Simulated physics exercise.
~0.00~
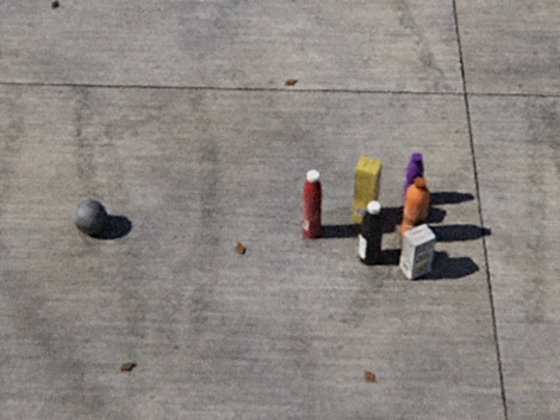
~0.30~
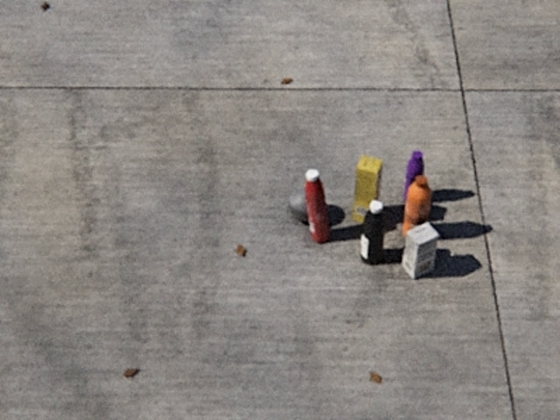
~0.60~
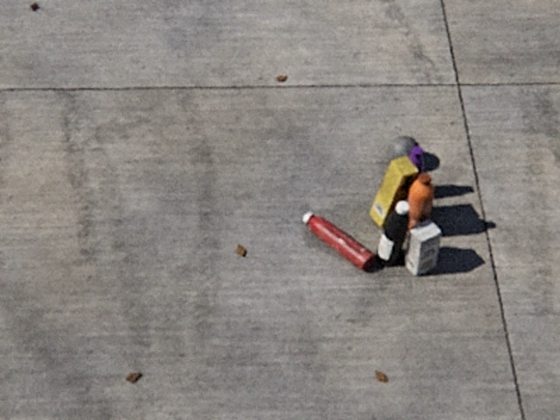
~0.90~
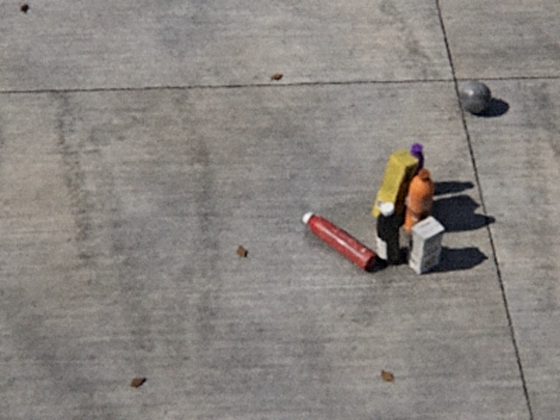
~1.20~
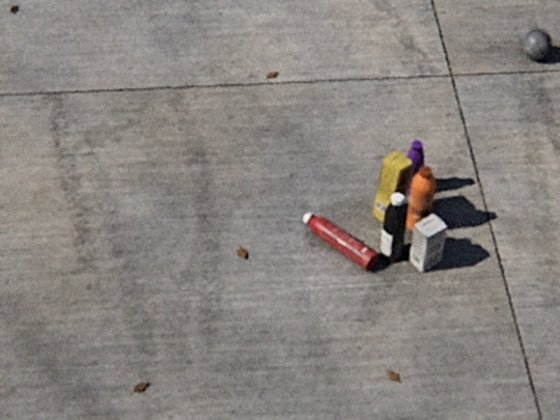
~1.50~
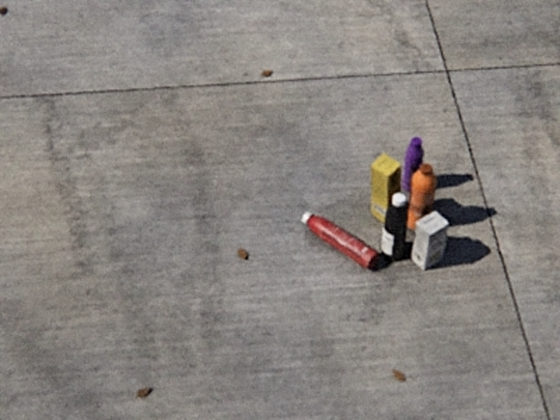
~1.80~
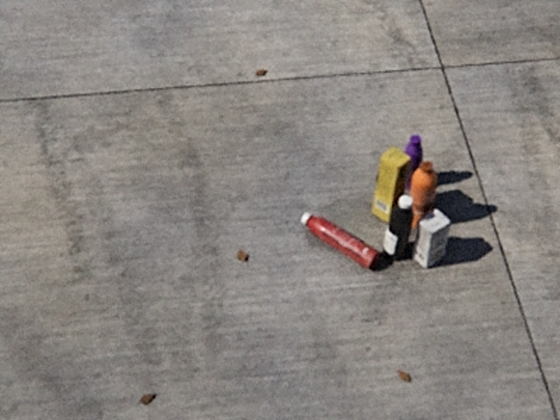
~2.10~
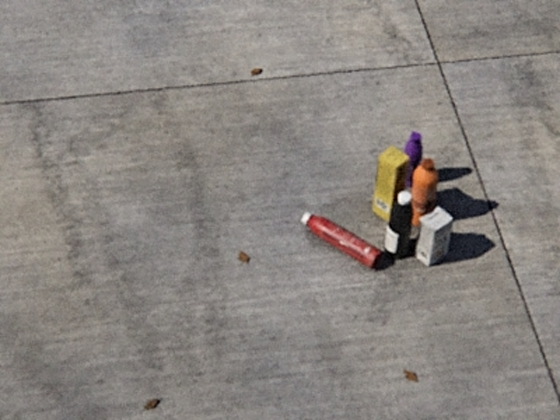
At the start, a grey ball lies on sunlit concrete to the left of a loose cluster of bottles and cartons. It rolls right and strikes the red bottle at the near edge of the group, which tips and falls onto its side. The ball veers up and to the right, passing behind the yellow carton, which leans, while the black bottle shifts slightly right. It then rolls clear of the cluster toward the upper right and leaves the view. The yellow carton settles back upright, and only the red bottle lies toppled, with the other five still standing.
